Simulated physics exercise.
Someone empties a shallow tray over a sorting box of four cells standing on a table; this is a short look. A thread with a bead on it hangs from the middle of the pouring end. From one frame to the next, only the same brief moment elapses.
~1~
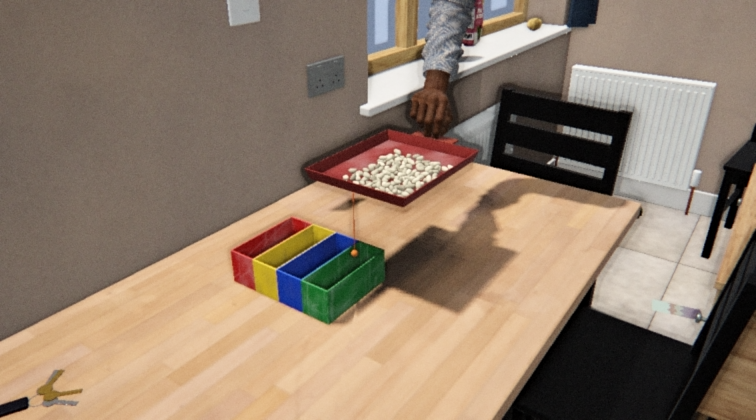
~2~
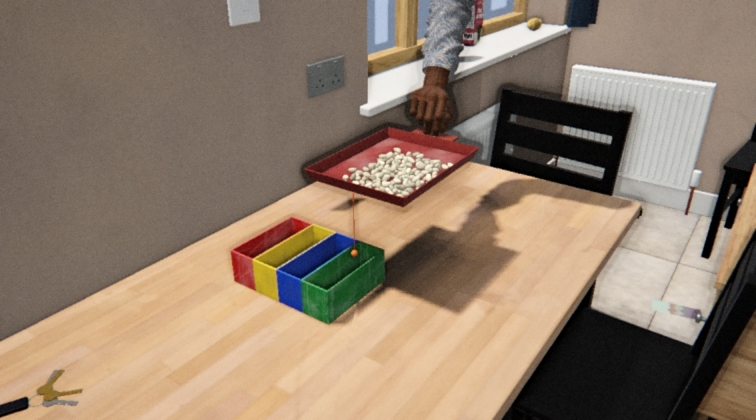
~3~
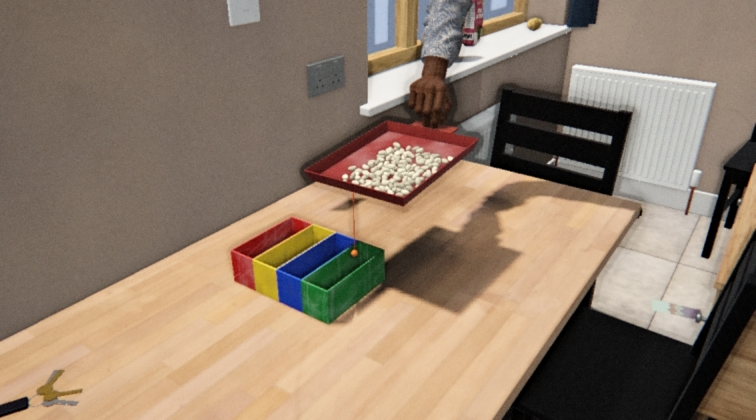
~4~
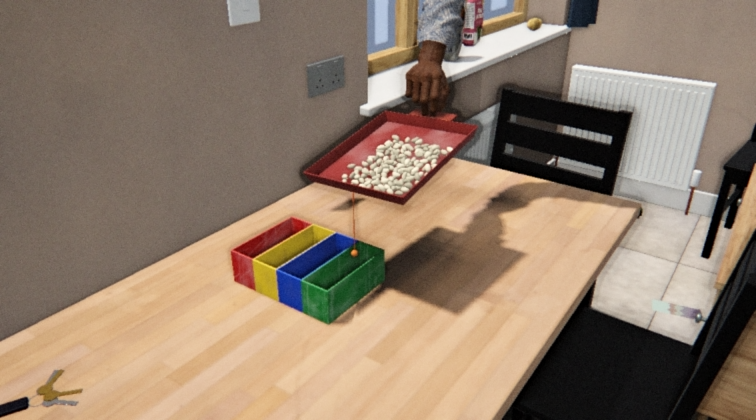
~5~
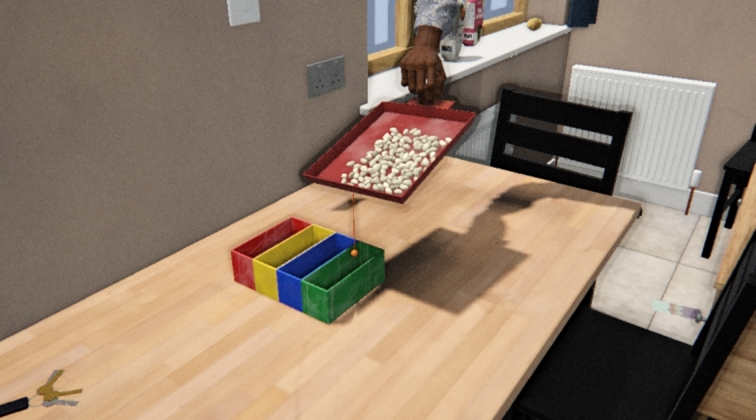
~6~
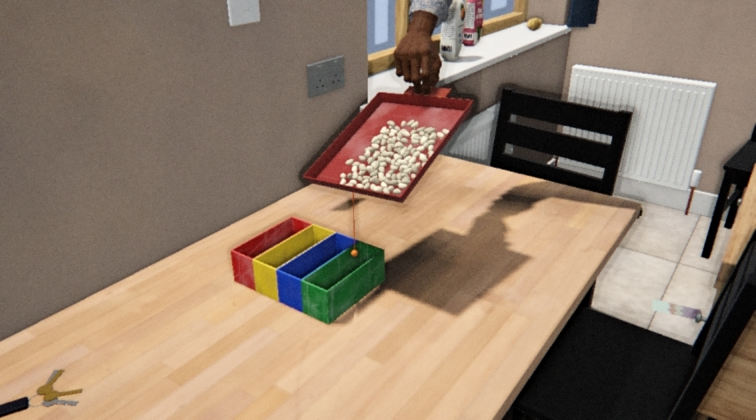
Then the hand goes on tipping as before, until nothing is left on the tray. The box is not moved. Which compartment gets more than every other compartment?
The blue compartment gets the most.
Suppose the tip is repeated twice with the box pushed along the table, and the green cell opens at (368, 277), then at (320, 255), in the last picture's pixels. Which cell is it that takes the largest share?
Attempt 1 - the yellow one; attempt 2 - the cell in green.
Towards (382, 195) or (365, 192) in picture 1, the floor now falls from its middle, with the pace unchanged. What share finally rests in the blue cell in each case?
Shares, approx.: 0 %, then 10 %.
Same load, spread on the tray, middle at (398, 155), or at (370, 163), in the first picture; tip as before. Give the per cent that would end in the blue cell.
It's 40 percent the first time and 40 percent the second.
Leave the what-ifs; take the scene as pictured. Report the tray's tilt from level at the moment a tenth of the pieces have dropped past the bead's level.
85 degrees.
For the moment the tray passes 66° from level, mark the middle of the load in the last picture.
Near (348, 172).
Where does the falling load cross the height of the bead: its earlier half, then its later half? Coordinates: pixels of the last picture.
The first part passes (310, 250); everything after passes (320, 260).
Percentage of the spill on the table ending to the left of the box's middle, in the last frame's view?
30 per cent, roughly.
Just after the last frame, tray tipped steeply; almost all on the tray; just a few falling or outside the box.
A moment on, tray tipped past a quarter turn; roughly a quarter on the tray; roughly a quarter in the blue cell; about a tenth in the yellow cell; about a tenth in the green cell; just a few in the red cell; roughly a third falling or outside the box.
Further on, tray tipped past a quarter turn; roughly a third in the blue cell; roughly a quarter in the yellow cell; roughly a quarter in the green cell; just a few in the red cell; about a tenth falling or outside the box.
When it is over, tray tipped past a quarter turn; roughly a third in the blue cell; roughly a quarter in the yellow cell; roughly a quarter in the green cell; just a few in the red cell; about a tenth outside the box.
